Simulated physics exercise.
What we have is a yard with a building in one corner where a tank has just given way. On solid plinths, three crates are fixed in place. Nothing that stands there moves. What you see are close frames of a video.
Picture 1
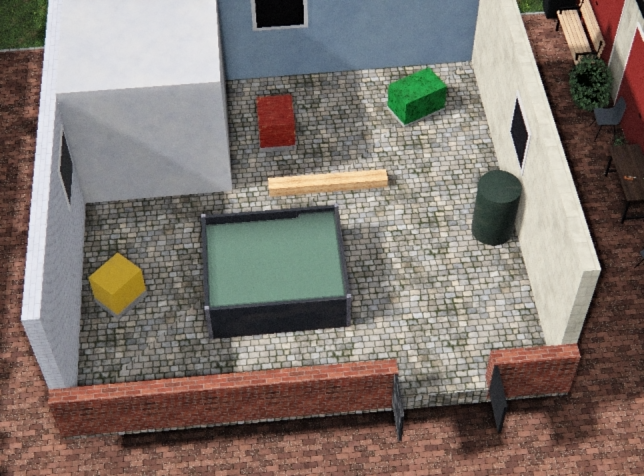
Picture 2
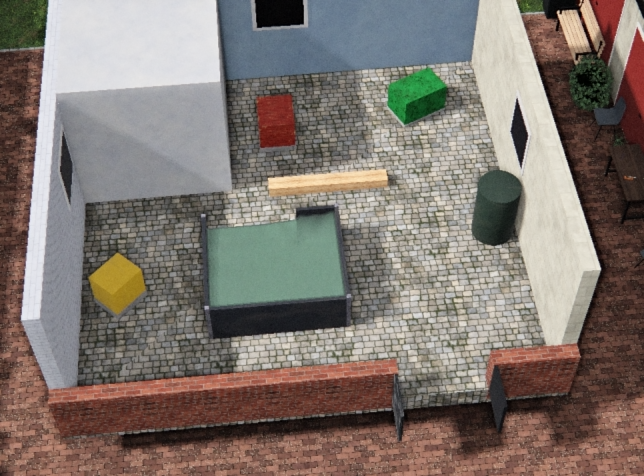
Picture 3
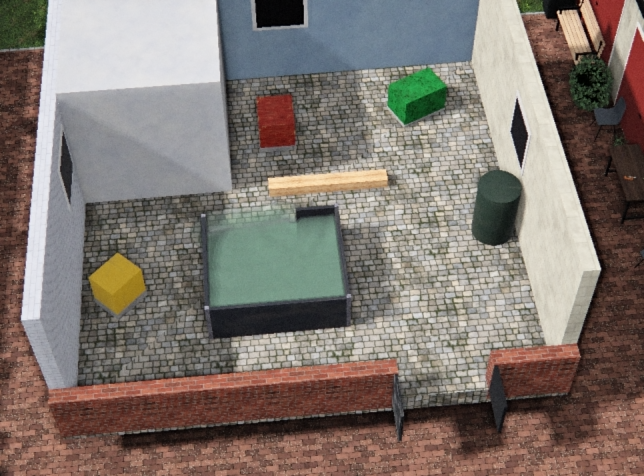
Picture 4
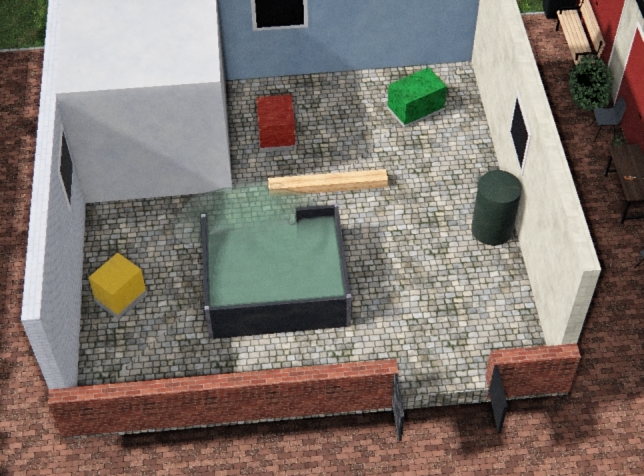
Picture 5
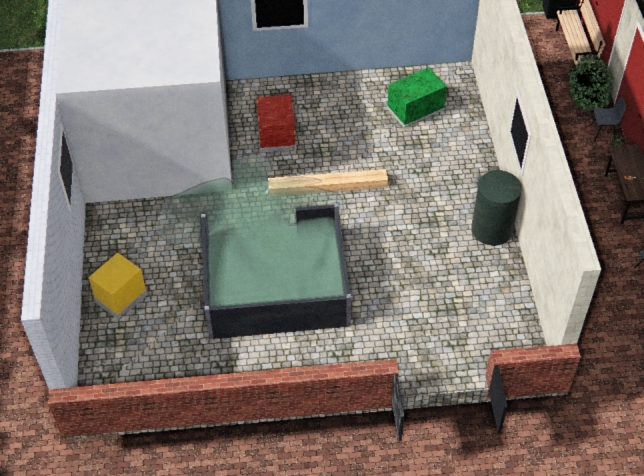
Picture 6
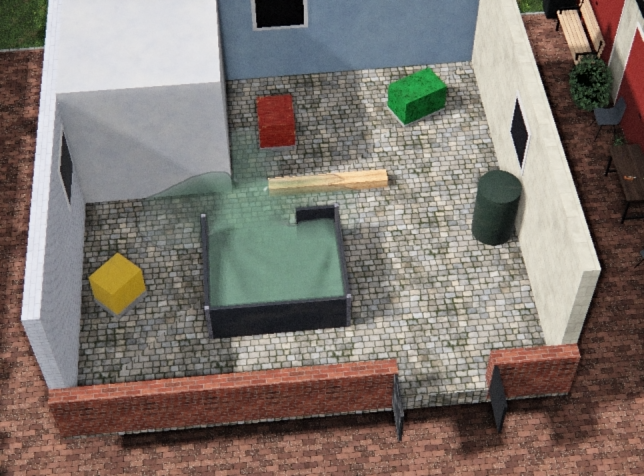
Water pouring from an open tank through a gap in its far side and spreading across a paved, walled yard.
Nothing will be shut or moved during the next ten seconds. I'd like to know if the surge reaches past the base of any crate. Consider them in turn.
My prediction: The yellow crate is going to be reached by the water, the green crate is going to be reached by the water, the red crate is going to be reached by the water.
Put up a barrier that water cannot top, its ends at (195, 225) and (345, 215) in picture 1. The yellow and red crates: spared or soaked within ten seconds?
Yellow crate is flooded, red crate is left untouched.
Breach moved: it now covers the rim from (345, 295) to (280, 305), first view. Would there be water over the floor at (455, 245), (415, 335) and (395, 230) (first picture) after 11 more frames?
In that order: Dry, flooded, clear.
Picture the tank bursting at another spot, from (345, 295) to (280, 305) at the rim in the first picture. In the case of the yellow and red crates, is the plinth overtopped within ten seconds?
In short: Yellow crate gets drenched; red crate stays untouched.
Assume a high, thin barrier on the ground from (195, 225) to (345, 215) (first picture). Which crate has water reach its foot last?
That would be the red one.
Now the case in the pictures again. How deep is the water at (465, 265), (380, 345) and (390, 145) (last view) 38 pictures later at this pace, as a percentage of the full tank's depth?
Roughly 6, 4 and 14 per cent, in turn.
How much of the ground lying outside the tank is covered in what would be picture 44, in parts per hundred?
Close to 90 percent, by my reckoning.
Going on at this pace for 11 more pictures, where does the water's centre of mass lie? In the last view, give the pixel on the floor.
Centre: Close to (254, 224).
A moment on, water covers 20 % of the floor; the yellow crate not reached, the green crate not reached, the red crate water round its plinth.
Next, water covers 40 % of the floor; the yellow crate water round its plinth, the green crate water round its plinth, the red crate water round its plinth.
Then, water covers 70 % of the floor; the yellow crate water round its plinth, the green crate water round its plinth, the red crate water round its plinth.
Later, water covers 90 % of the floor; the yellow crate water round its plinth, the green crate water round its plinth, the red crate water round its plinth.
In the end, water covers 100 % of the floor; the yellow crate was topped, the green crate was topped, the red crate was topped.
